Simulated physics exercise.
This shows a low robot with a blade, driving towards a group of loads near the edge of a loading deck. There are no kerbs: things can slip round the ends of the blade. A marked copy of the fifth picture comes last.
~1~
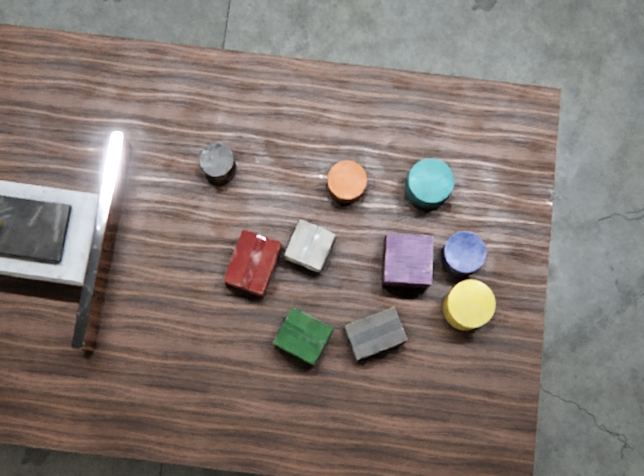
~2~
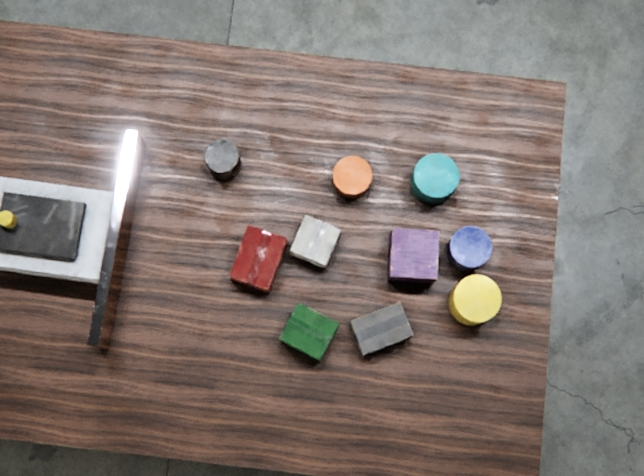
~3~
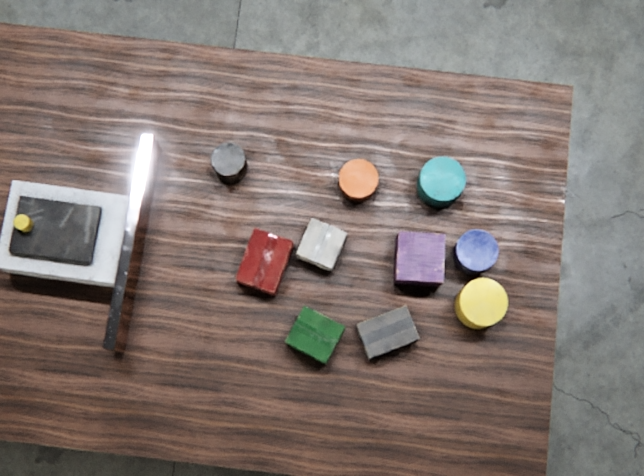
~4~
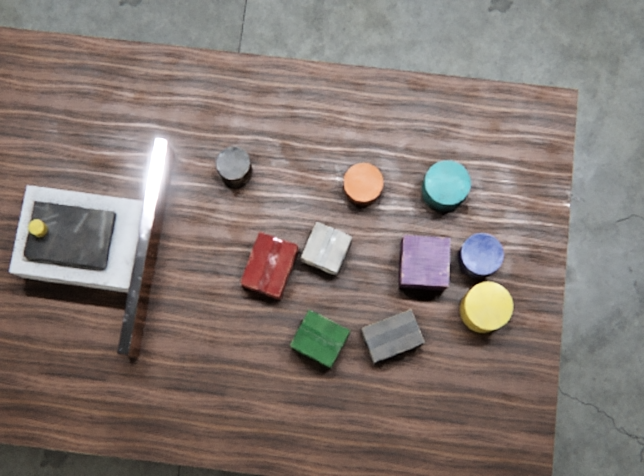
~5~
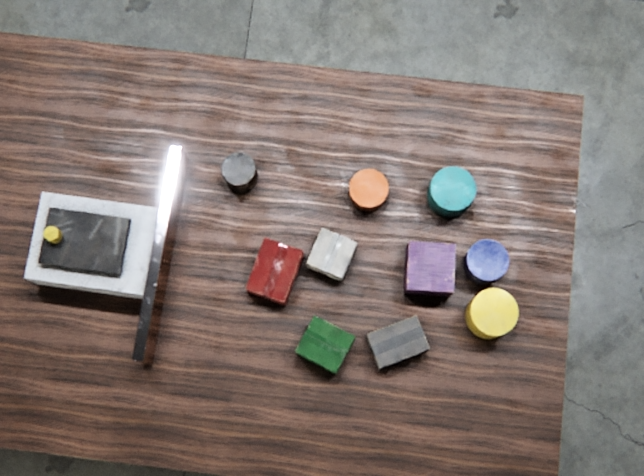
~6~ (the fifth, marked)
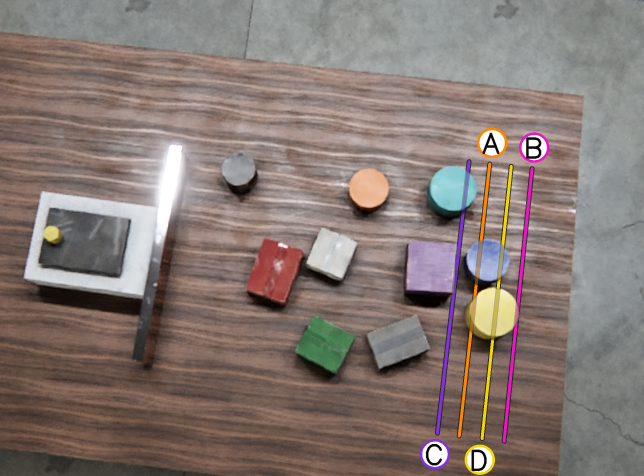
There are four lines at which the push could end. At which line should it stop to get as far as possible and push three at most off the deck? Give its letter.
Stop at D.
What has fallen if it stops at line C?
It is the blue pail.
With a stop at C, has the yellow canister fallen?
No.
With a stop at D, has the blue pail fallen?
Yes.
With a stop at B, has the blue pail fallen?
Yes.
On the marked copy, A at (475, 296); B at (518, 301); C at (454, 293); D at (497, 298).
Following D. Soon after the start, robot (212, 256); black pail (316, 183); white box (350, 257).
Later, robot (335, 270); blue pail (556, 269); purple crate (512, 275).
In the end, robot (432, 282); purple crate over the edge; blue pail over the edge; two fallen.
As for the rest, A is within the limit but short; B drops five; C is within the limit but short.
